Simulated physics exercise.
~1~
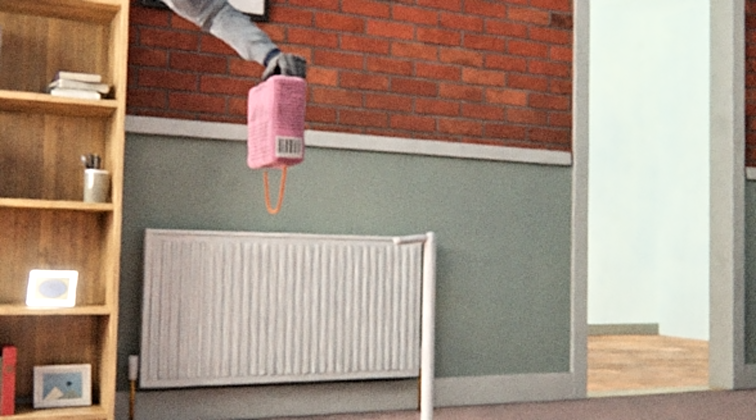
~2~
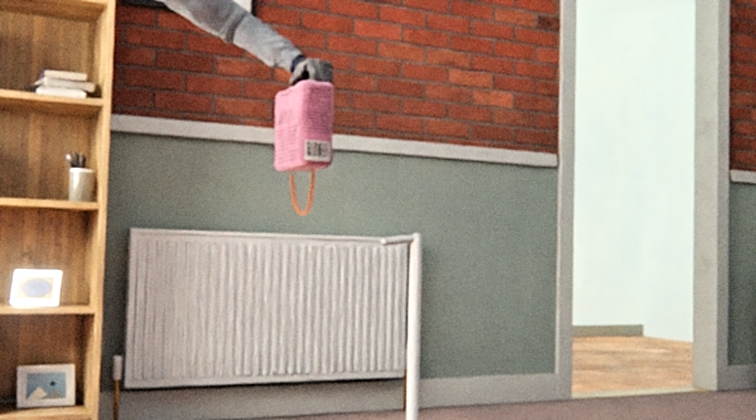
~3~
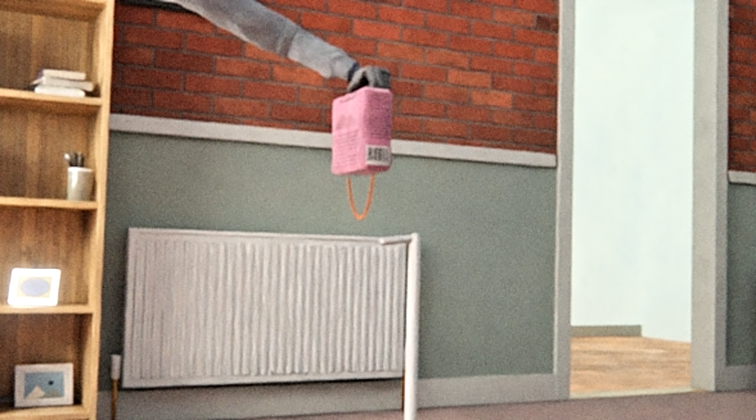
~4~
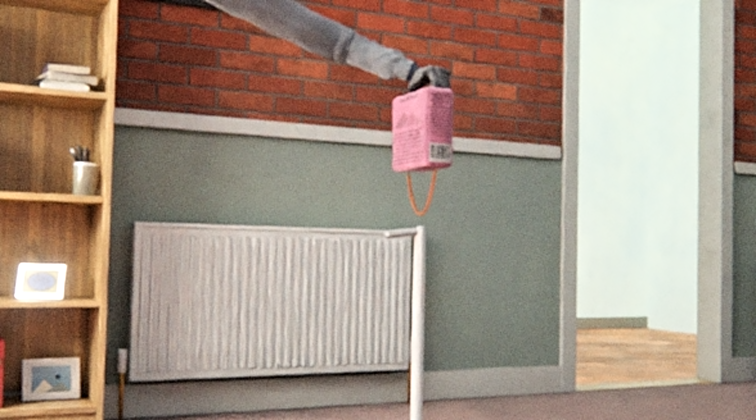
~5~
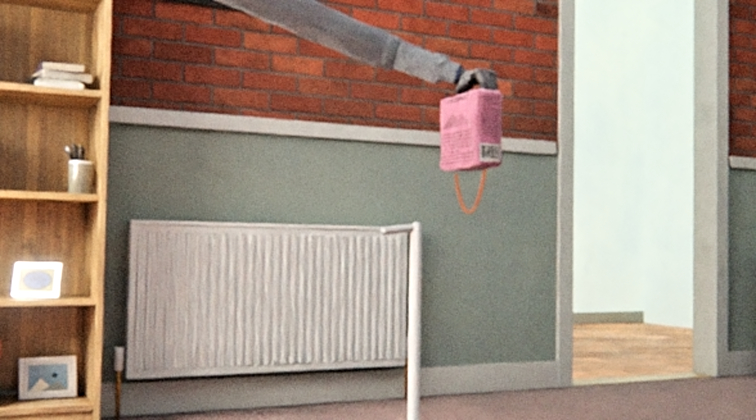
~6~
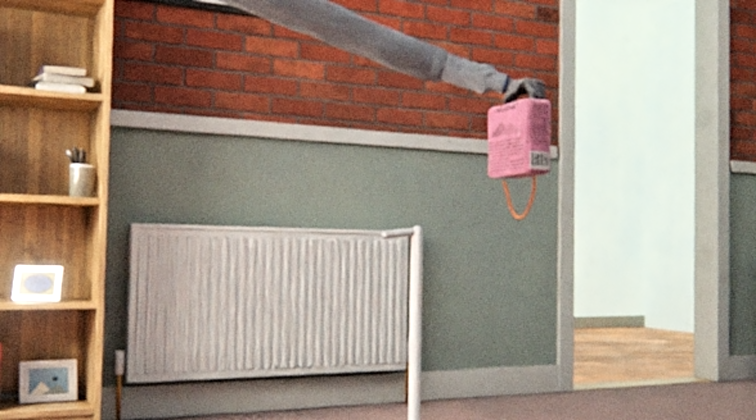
Pink bag with an orange loop hanging below, carried right by a gloved hand, passing clear over a white post beside a radiator.
